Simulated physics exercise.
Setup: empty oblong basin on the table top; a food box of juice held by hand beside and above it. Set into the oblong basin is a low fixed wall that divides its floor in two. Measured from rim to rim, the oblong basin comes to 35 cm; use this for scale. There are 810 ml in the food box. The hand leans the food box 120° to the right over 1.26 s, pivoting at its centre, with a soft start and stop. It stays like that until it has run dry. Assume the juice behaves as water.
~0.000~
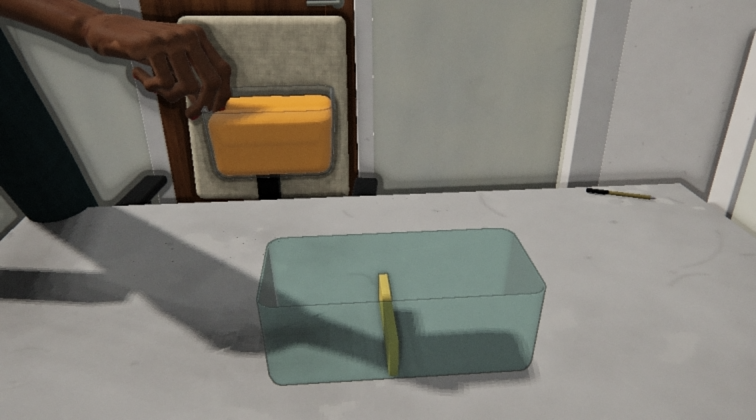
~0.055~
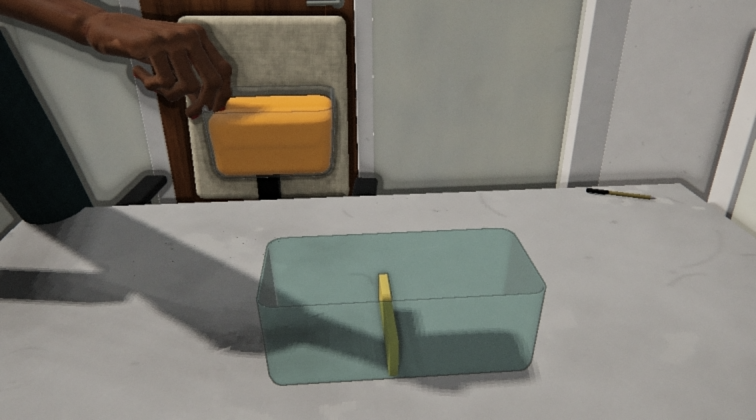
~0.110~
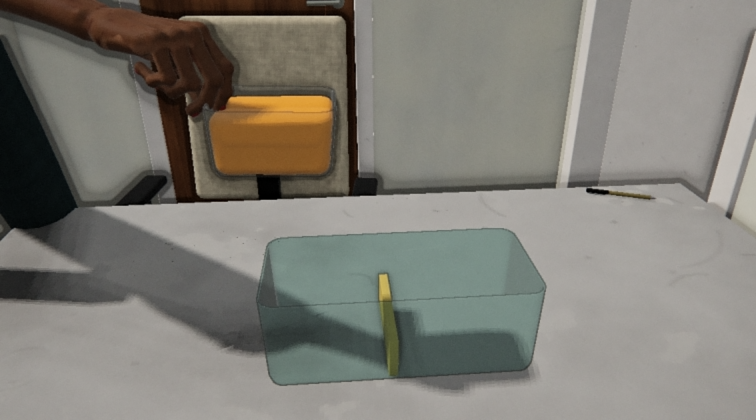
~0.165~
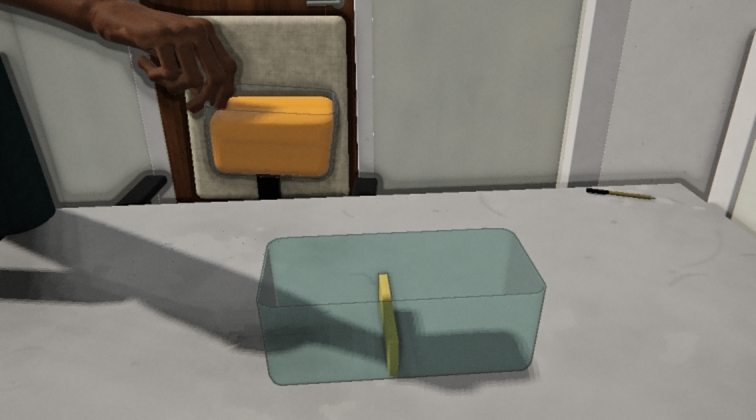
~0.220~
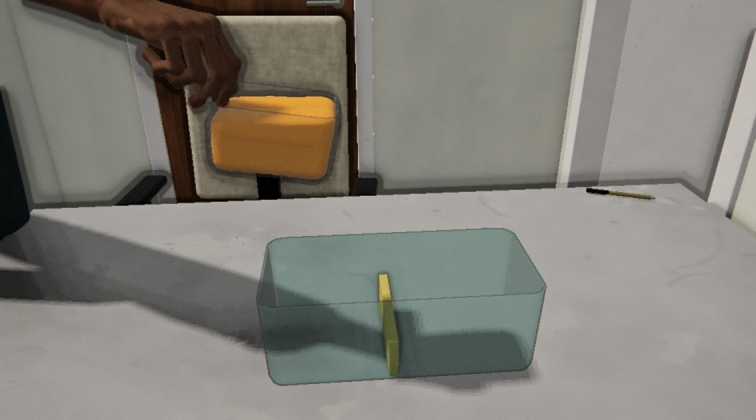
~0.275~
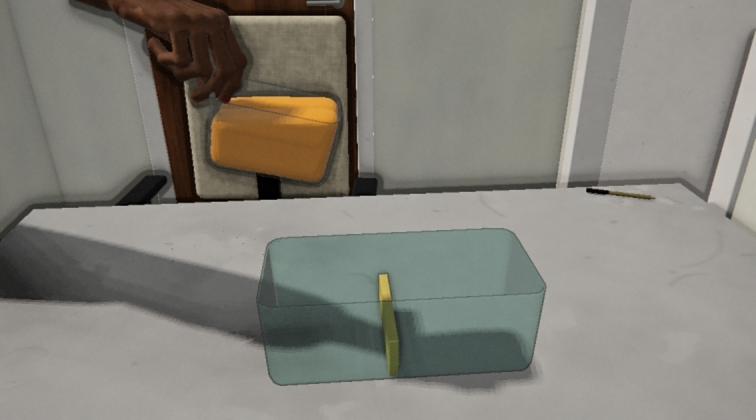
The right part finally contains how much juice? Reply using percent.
About 72 in every hundred parts.
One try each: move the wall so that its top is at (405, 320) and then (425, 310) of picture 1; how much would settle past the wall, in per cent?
Some 55 in a hundred, then some 25 in a hundred.
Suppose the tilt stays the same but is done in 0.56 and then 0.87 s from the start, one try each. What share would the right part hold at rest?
First 50, then 65 per cent.
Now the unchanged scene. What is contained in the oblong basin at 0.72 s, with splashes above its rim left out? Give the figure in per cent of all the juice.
About 20%.
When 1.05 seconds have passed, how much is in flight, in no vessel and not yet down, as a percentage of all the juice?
Some 9 % is up in the air.
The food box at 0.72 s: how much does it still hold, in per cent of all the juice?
Roughly 40 per cent.
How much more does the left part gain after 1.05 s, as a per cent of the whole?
Some 10 per cent.
After 0.72 s the tilt is 73° and 39 per cent is still to pour, 2 is left of the wall and 18 right of it.
After 1.05 s the tilt is 112° and 4 per cent is still to pour, 16 is left of the wall and 72 right of it.
After 1.39 s the tilt is 120° and 0 per cent is still to pour, 27 is left of the wall and 72 right of it.
After 1.76 s the tilt is 120° and 0 per cent is still to pour, 27 is left of the wall and 72 right of it.
In the end 27 per cent lies left of the wall, 72 right of it and 1 outside.
